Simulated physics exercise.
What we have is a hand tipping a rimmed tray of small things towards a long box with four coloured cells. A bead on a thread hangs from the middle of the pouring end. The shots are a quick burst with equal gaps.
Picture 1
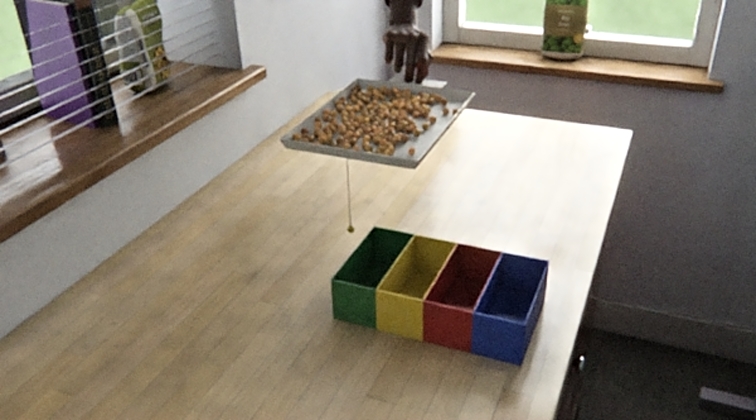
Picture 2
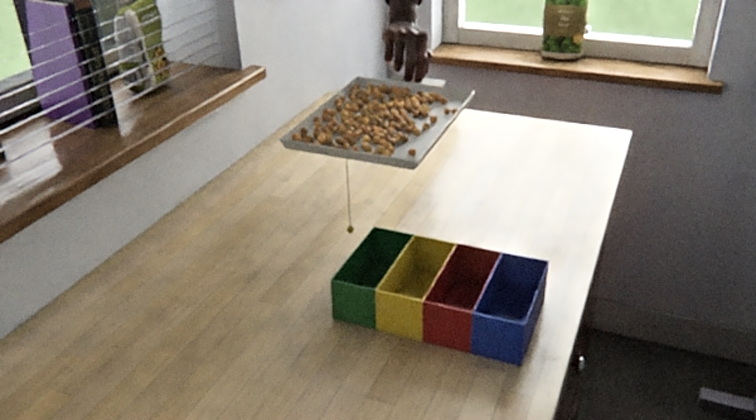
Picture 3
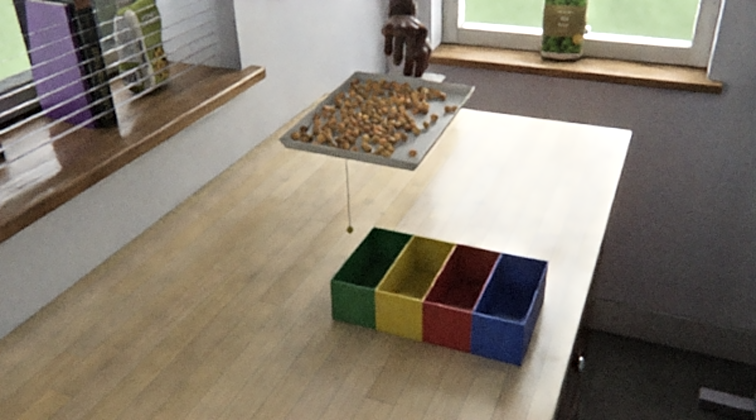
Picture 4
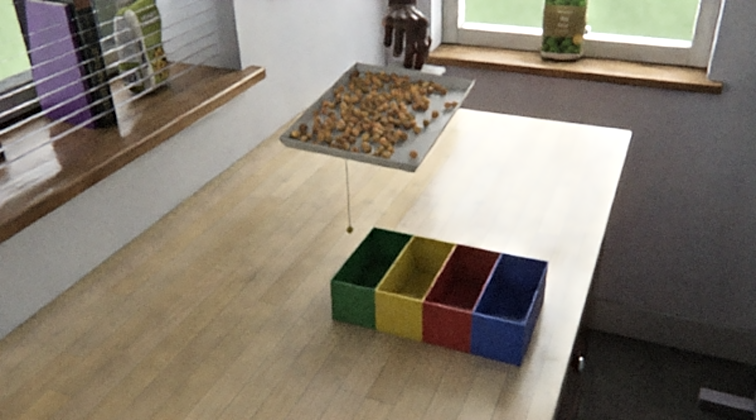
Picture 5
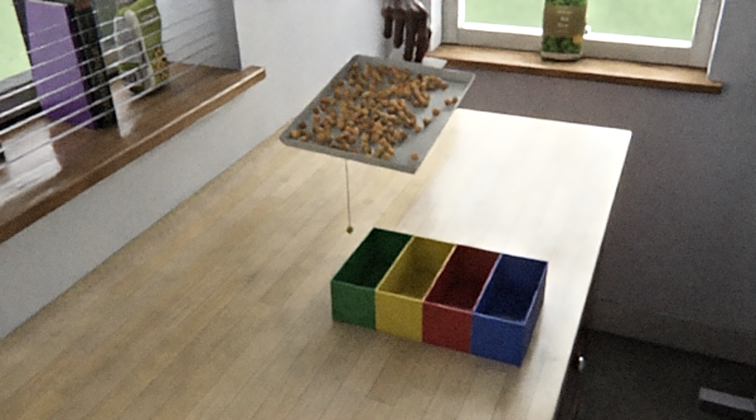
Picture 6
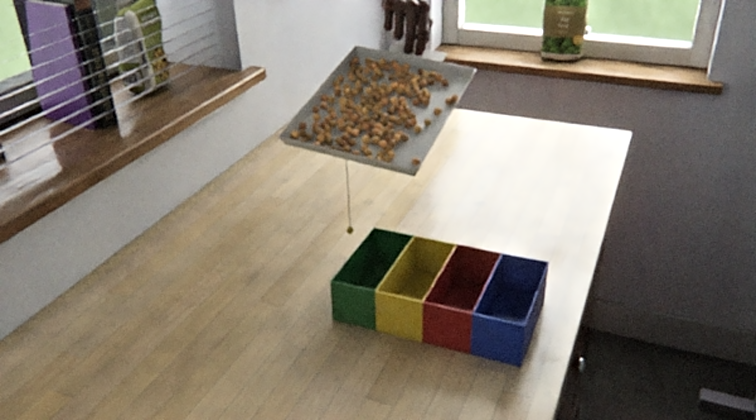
A grey rimmed tray of small round brown beads, held at its far side by a dark hand, hangs above a pale wooden worktop in a room with windows, seen from above. Below it, a thread with a bead dangles from the tray's near edge, and a long box has green, yellow, red and blue cells from left to right. The hand slowly raises the far side, tilting the tray towards the box as the beads shift and spread, while the camera stays still.
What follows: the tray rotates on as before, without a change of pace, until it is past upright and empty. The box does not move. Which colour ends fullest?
It favours the yellow compartment.
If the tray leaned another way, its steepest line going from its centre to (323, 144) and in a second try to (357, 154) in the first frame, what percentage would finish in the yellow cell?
About 0 and 20 per cent.
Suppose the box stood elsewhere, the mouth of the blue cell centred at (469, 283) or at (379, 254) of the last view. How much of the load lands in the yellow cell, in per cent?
Roughly 40 per cent, and 0 per cent.
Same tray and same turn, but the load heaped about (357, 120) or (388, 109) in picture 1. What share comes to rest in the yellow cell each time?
The first gives 50 %, the second 60 %.
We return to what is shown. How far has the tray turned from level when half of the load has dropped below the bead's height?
At some 70 degrees.
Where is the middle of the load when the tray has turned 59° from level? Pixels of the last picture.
Around (386, 176).
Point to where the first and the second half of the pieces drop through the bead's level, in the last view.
At about (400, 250), then at (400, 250).
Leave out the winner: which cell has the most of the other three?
It is the cell in green.
Shortly afterwards, tray tipped steeply; near half on the tray; a little in the yellow cell; a little in the green cell; only a few in the red cell; only a few in the blue cell; near a quarter falling or outside the box.
Next, tray tipped right over; near half in the yellow cell; near a third in the green cell; a little in the red cell; only a few in the blue cell; a little falling or outside the box.
Some moments later, tray tipped past a quarter turn; near half in the yellow cell; near a third in the green cell; a little in the red cell; only a few in the blue cell; a little falling or outside the box.
In the end, tray tipped past a quarter turn; near half in the yellow cell; near a third in the green cell; a little in the red cell; only a few in the blue cell; a little outside the box.
